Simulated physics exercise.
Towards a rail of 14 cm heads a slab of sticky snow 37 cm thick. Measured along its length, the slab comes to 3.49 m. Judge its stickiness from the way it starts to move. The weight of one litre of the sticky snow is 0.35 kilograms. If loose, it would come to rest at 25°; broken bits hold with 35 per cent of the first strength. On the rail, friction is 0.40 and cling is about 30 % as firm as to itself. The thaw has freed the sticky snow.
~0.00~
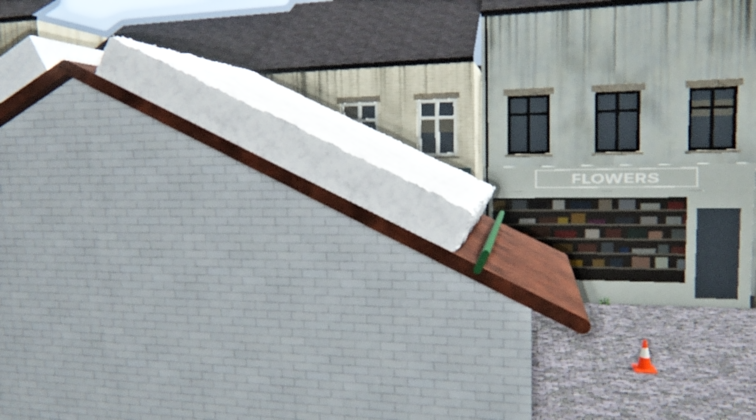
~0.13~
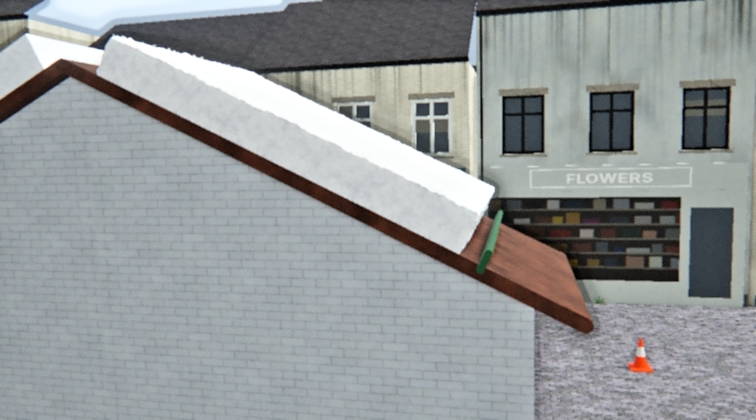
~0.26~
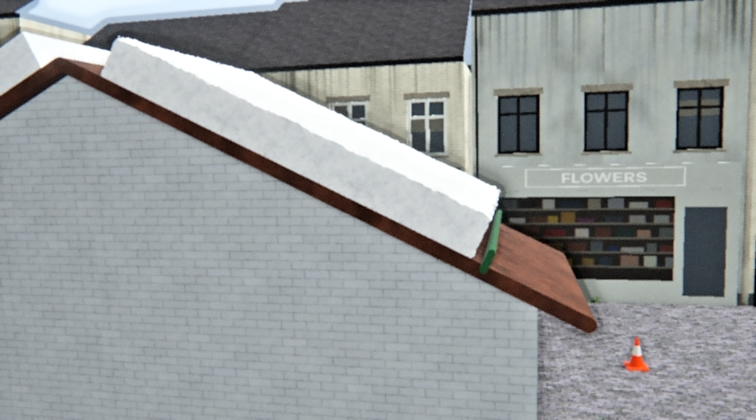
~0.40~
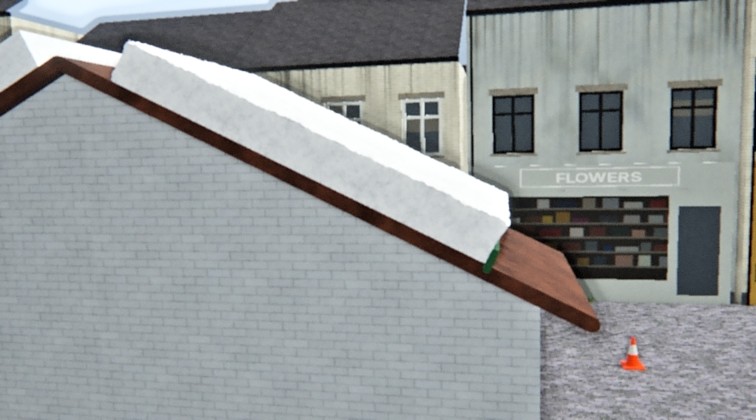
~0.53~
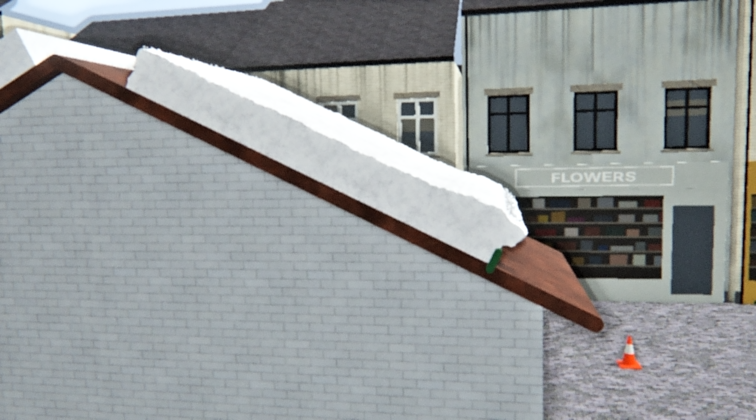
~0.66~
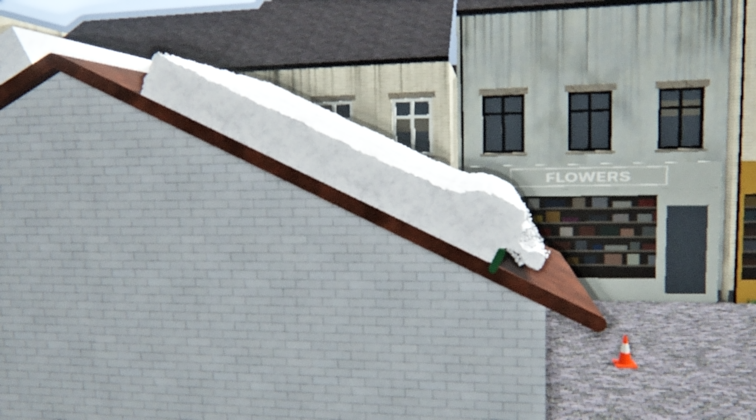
A thick white slab of snow lies on the reddish-brown slope of a roof above a pale grey brick wall, seen side-on from about roof height. Behind are cream and grey buildings, a flowers shop at right, and an orange cone on the grey ground. The snow slides down rightward over a green rail, its front bulging and cracking, while the camera drifts slightly right.
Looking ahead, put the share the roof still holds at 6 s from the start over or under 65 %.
It ends up smaller than 65 %.
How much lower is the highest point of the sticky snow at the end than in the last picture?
Looks like something near 0.8 m to me.
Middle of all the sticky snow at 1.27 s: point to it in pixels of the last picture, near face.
The middle sits at about (426, 206).
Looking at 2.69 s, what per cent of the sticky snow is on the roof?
Roughly 45 per cent.
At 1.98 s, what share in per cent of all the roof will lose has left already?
Close to 60 in a hundred.
After 1.27 s, 91 % of the snow is on the roof.
After 1.98 s, 65 % of the snow is on the roof.
After 2.69 s, 47 % of the snow is on the roof.
After 3.40 s, 42 % of the snow is on the roof.
After 6.00 s, at the end, 40 % of the snow is on the roof.
